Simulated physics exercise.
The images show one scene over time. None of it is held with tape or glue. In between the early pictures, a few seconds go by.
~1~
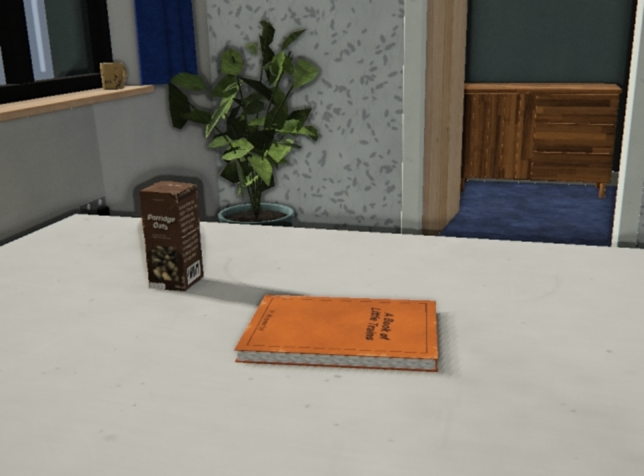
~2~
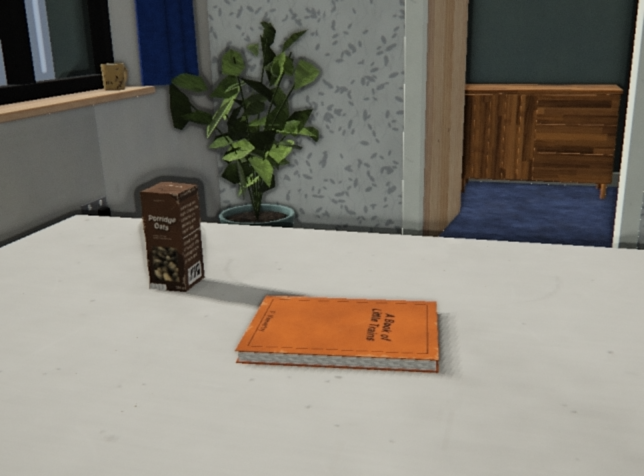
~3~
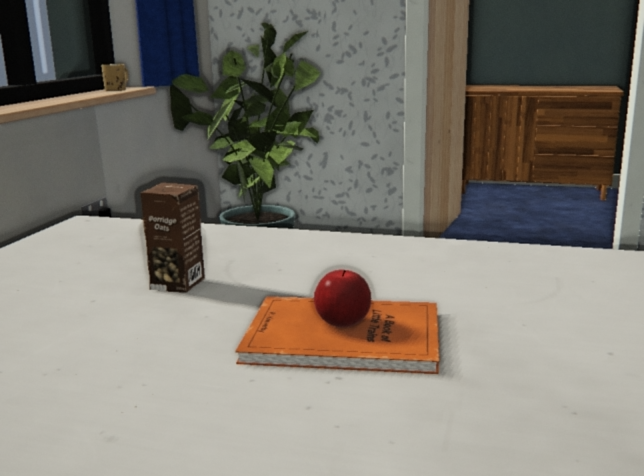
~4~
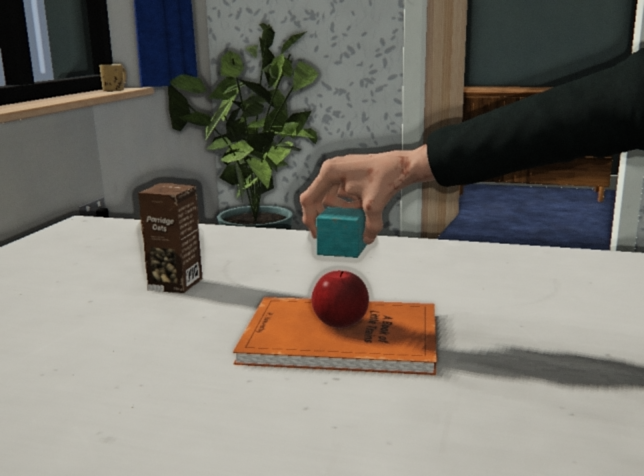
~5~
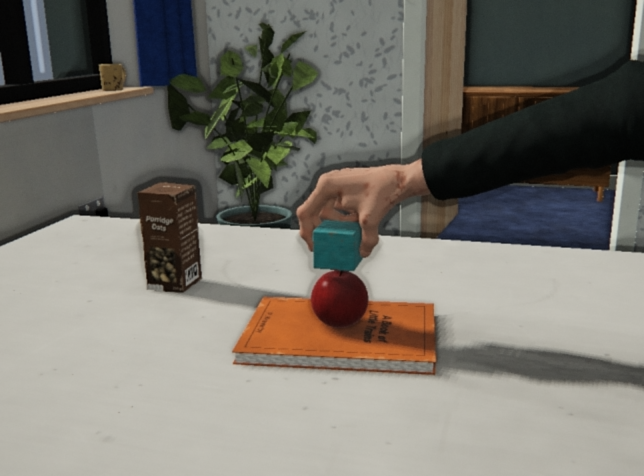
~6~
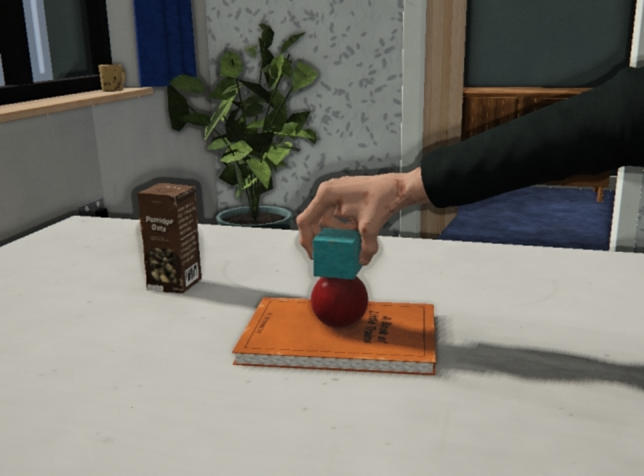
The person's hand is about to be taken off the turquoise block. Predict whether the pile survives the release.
It falls down.
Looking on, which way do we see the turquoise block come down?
Its movement is toward the left.
Then, 0.80 s later than the last frame, turquoise block now fallen.
Then, 1.00 s later than the last frame, things are still on the move.
Then, 1.50 s later than the last frame, nothing new.
When it is over, fallen, turquoise block; the other 3 as before. End places, in pixels of the last picture, turquoise block near (182, 305). The pile comes apart.
